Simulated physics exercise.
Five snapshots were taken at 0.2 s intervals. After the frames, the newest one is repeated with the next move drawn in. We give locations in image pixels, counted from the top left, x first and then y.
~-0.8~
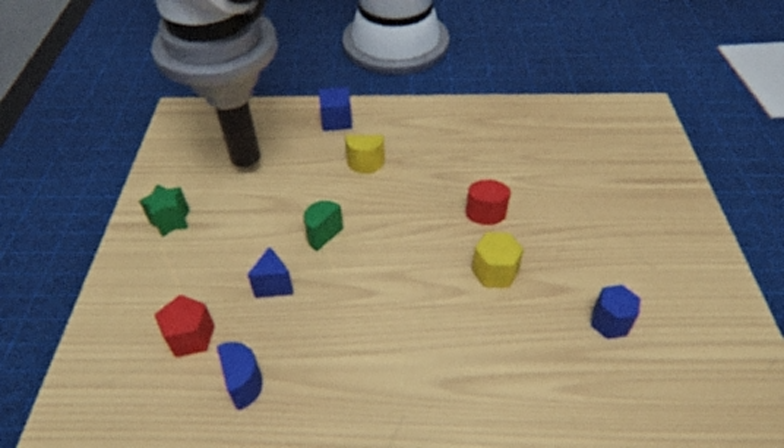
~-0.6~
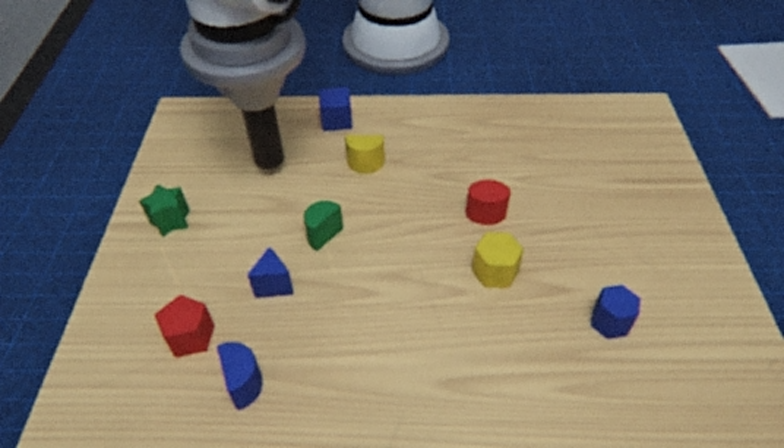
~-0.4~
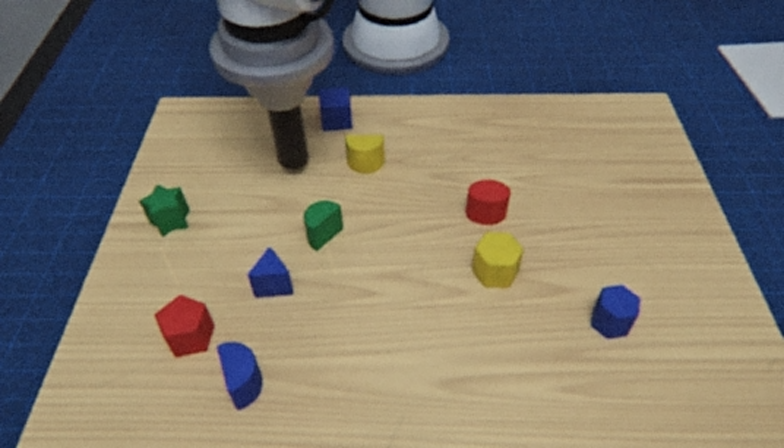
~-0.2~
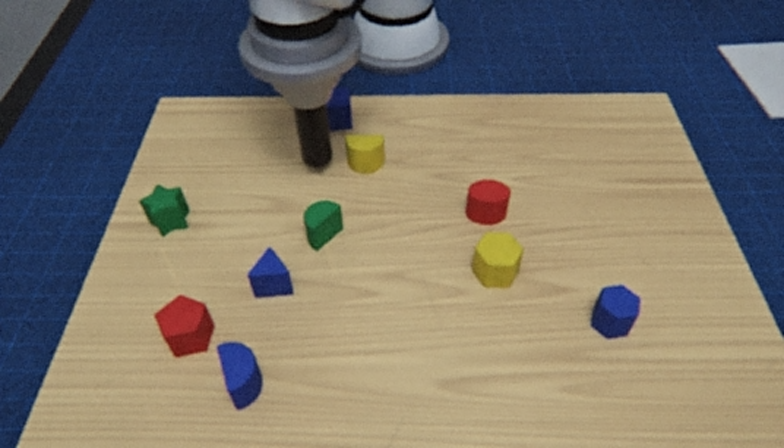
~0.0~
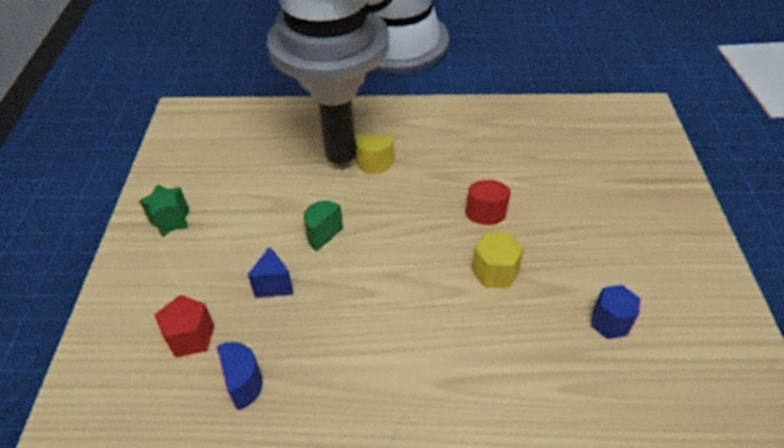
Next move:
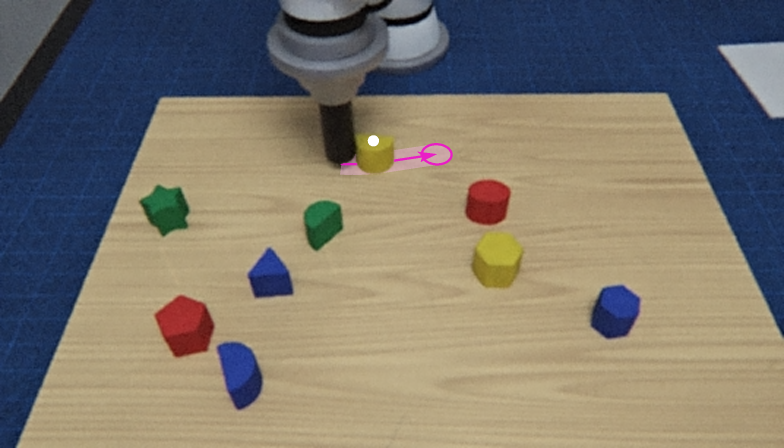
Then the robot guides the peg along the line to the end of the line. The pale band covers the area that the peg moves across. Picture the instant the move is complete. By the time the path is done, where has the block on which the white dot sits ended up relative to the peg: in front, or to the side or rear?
Most likely the block on which the white dot sits slides off.
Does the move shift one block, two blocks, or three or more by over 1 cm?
Only one block.
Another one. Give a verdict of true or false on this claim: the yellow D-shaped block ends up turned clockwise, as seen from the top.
My answer: True.
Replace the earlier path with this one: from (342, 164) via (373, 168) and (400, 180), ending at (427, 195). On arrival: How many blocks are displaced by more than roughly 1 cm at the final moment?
By the end, one block will have moved.
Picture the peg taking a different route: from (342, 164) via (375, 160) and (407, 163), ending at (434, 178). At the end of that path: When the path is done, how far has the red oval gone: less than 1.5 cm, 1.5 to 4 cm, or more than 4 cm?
The red oval moves under 1.5 cm.
The line goes from (342, 164) over (374, 163) and (406, 159) to (437, 154); the dot is on the yellow D-shaped block.
What follows on the original path. One third of the way, peg at (374, 154); yellow D-shaped block at (406, 143), turned 20° clockwise.
Two thirds of the way, peg at (407, 150); yellow D-shaped block at (434, 146), turned 60° clockwise.
At the end, peg at (437, 145); blue square unmoved; yellow D-shaped block at (454, 148), turned 115° clockwise.
